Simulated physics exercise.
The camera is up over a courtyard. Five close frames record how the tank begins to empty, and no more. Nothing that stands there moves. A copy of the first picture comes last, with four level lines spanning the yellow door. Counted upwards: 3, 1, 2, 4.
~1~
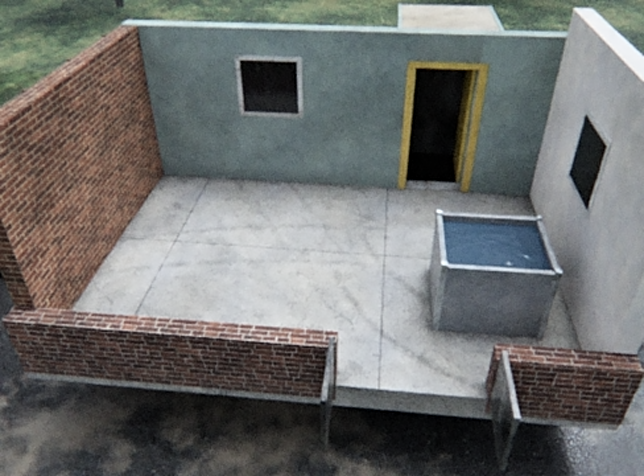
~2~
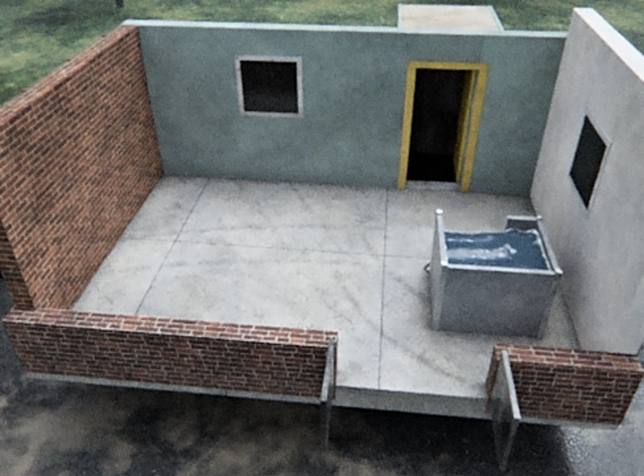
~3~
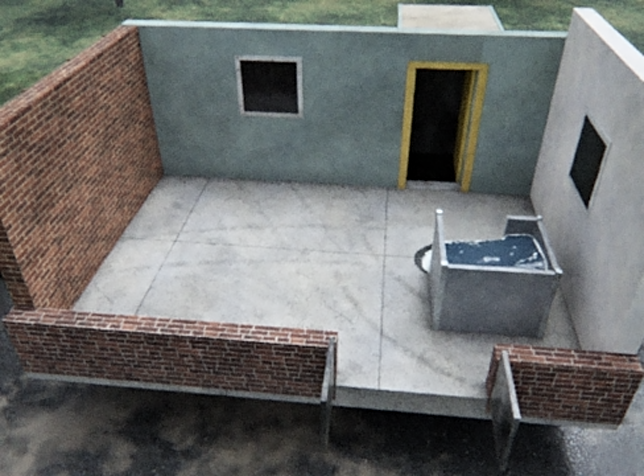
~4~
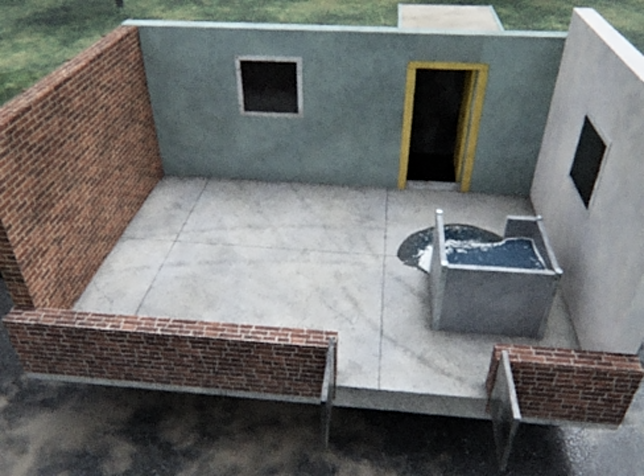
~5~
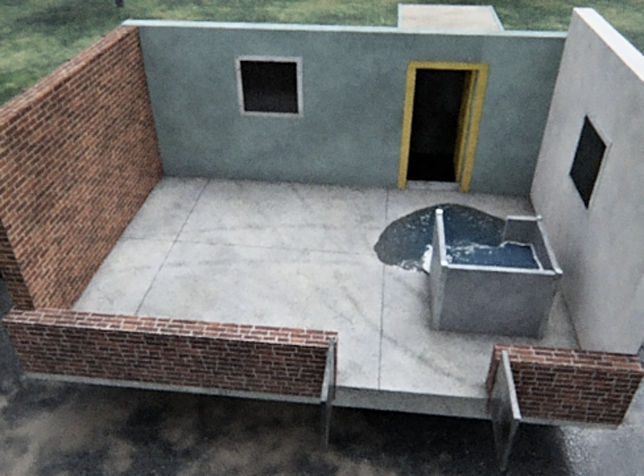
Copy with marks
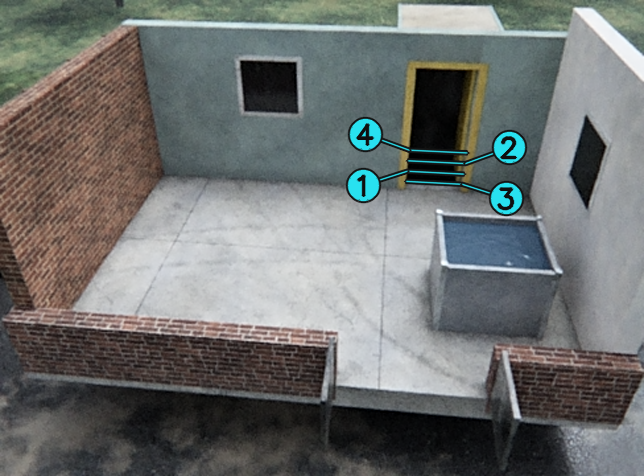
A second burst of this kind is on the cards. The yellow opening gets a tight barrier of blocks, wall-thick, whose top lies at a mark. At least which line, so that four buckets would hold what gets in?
The limit is 1.
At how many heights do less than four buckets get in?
Three of them.
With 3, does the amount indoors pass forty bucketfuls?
No.
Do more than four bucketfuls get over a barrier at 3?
Yes, it does.
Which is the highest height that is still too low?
It is 3.
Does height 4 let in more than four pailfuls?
No.
On the marked copy, 1 at (435, 172); 2 at (436, 162); 3 at (434, 182); 4 at (438, 151); from the bottom up 3, 1, 2, 4.
With 1, a splash gets over, under a bucket.
With 2, nothing gets over.
With 3, about 14 bucketfuls get in.
With 4, nothing gets over.
